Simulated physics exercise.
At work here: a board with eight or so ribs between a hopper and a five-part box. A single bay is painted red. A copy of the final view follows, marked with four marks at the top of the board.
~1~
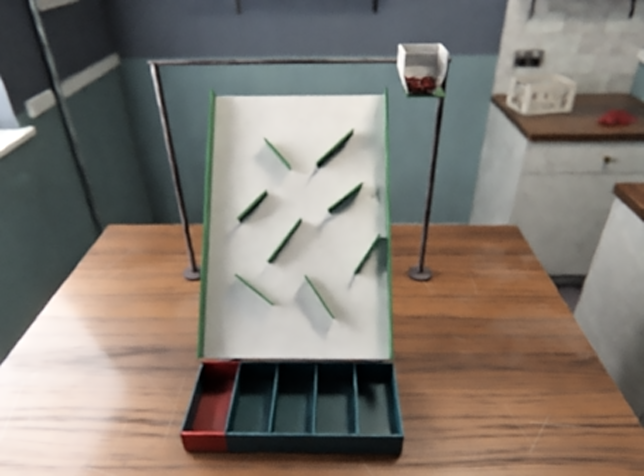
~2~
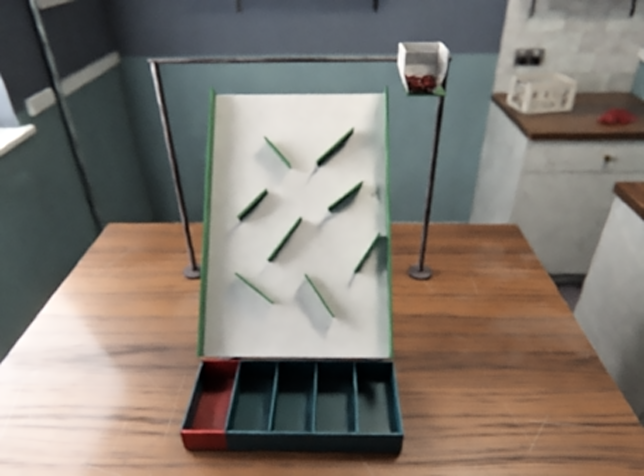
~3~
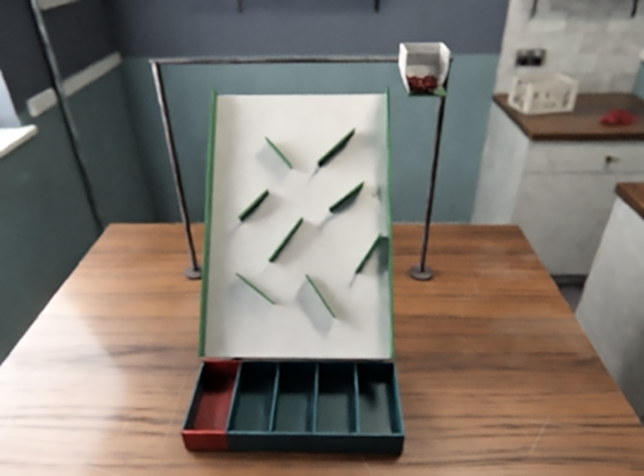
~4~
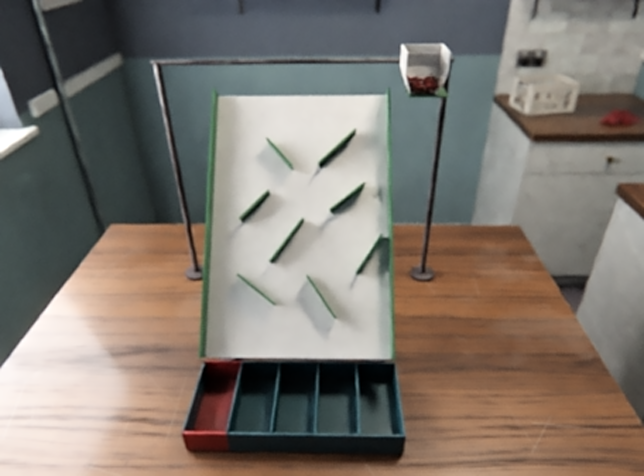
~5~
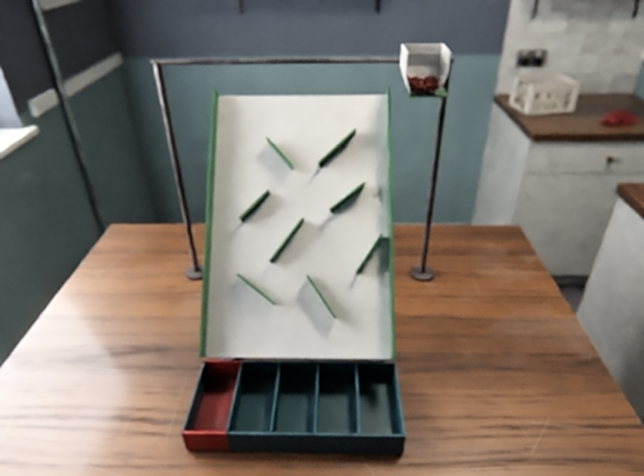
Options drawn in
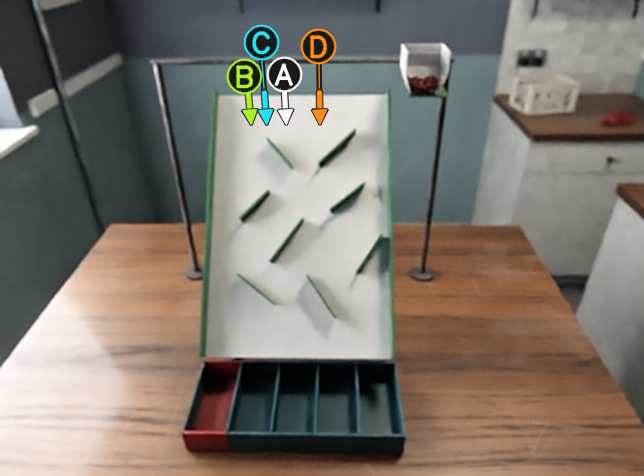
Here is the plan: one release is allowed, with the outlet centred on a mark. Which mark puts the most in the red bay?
The best mark is B.
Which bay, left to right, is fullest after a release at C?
It is the first one.
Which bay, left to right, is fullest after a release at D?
The third.
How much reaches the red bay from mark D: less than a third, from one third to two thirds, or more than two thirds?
It is less than a third.
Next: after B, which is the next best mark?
That is mark C.
On the marked copy, mark A meets the board at (285, 119); mark B meets the board at (250, 119); mark C meets the board at (266, 119); mark D meets the board at (319, 118).
Choosing A, a stray few in the red bay, nearly all in other bays, a small part outside the box.
Choosing B, nearly all in the red bay, a stray few in other bays.
Choosing C, about half in the red bay, about a third in other bays, a small part outside the box.
Choosing D, a small part in the red bay, most in other bays, a small part held on the board.
